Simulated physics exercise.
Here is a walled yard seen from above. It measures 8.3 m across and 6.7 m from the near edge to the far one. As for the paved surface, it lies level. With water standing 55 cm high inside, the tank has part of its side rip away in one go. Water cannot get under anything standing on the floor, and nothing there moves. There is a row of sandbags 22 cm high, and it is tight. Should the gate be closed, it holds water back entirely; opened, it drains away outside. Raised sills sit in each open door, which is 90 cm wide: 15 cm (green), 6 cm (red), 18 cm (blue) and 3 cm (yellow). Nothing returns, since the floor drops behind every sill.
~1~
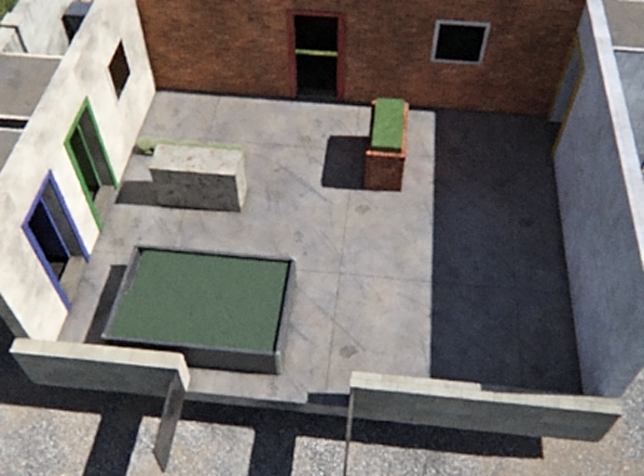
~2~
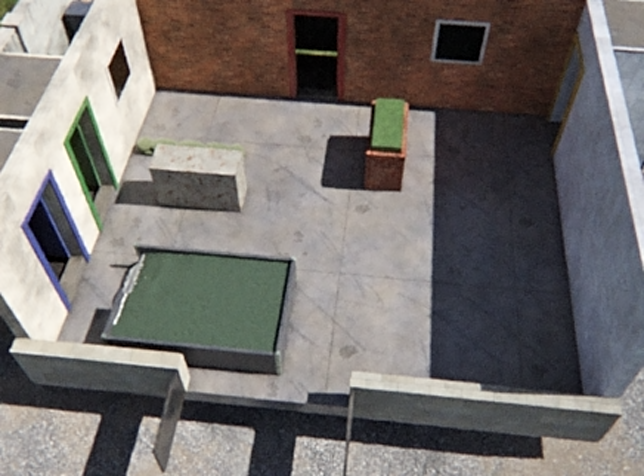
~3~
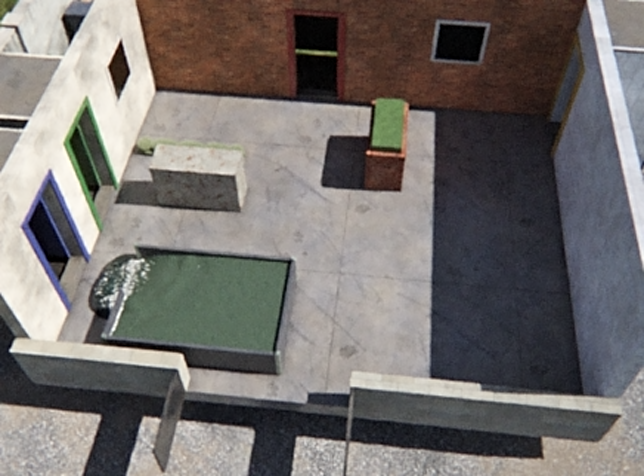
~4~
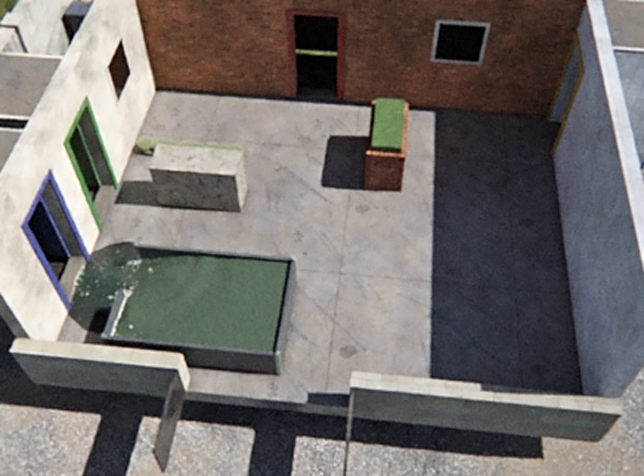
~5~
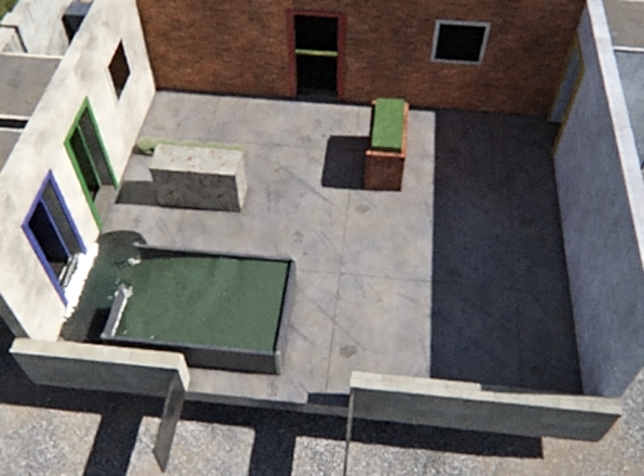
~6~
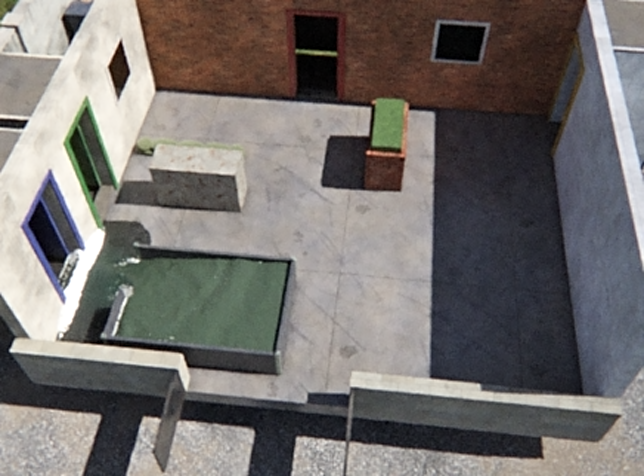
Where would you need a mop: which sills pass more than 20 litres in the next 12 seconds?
Outcome: The green door is going to fall short of the limit; the red door is going to fall short of the limit; the blue door is going to top the limit; the yellow door is going to fall short of the limit.
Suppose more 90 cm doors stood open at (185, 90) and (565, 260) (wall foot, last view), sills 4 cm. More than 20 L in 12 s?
Taking them in order, the first gets enough and the second too little.
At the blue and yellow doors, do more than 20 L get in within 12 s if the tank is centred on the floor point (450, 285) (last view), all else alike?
Blue: Within limit; yellow: Within limit.
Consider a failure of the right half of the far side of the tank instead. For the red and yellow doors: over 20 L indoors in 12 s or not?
With respect to that limit, red ends up outside it, yellow ends up outside it.
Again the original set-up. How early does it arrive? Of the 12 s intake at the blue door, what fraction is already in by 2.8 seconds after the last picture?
Some 80 per cent by then.
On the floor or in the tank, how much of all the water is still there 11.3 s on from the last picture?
That would be close to 80 per cent.
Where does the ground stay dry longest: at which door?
Yellow.
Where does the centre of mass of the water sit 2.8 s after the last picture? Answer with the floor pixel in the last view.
Around (180, 285).
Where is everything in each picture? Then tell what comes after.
In the first frame, the tank at (203, 299) is whole and still, 55 cm deep.
In the second frame, water pours out at (136, 283) and has run 0.5 m, to a hidden place; typically 5 cm deep outside, 55 cm at the tank's back.
In the third frame, the front is at (96, 307), 0.7 m from the gap at (136, 284); 0.6 m2 of floor is under water; 55 cm left at the back of the tank.
In the fourth frame, the front is at (70, 307), 1.1 m from the gap at (136, 284); 1.4 m2 of floor is under water; 55 cm left at the back of the tank.
In the fifth frame, the front is at (97, 240), 1.4 m from the gap at (136, 284); 1.8 m2 of floor is under water; 55 cm left at the back of the tank.
In the sixth frame, the front is at (103, 224), 1.7 m from the gap at (136, 283); 2.1 m2 of floor is under water; 55 cm left at the back of the tank.
Then, 0.7 s after the last picture water covers 5 % of the floor and is deepest (40 cm) near (85, 269); green door 13 cm at the sill, 0 L in, red door not reached, blue door 37 cm at the sill, 56 L in, yellow door not reached.
Then, 1.5 s after the last picture water covers 10 % of the floor and is deepest (37 cm) near (82, 278); green door 12 cm at the sill, 0 L in, red door not reached, blue door 36 cm at the sill, 147 L in, yellow door not reached.
Then, 2.8 s after the last picture water covers 20 % of the floor and is deepest (30 cm) near (82, 278); green door 10 cm at the sill, 0 L in, red door not reached, blue door 28 cm at the sill, 246 L in, yellow door not reached.
Then, 6.3 s after the last picture water covers 50 % of the floor and is deepest (19 cm) near (85, 269); green door 8 cm at the sill, 0 L in, red door 2 cm at the sill, 0 L in, blue door 17 cm at the sill, 310 L in, yellow door not reached.
Then, 11.3 s after the last picture water covers 80 % of the floor and is deepest (11 cm) near (118, 186); green door 8 cm at the sill, 0 L in, red door 4 cm at the sill, 0 L in, blue door 11 cm at the sill, 312 L in, yellow door 1 cm at the sill, 0 L in.
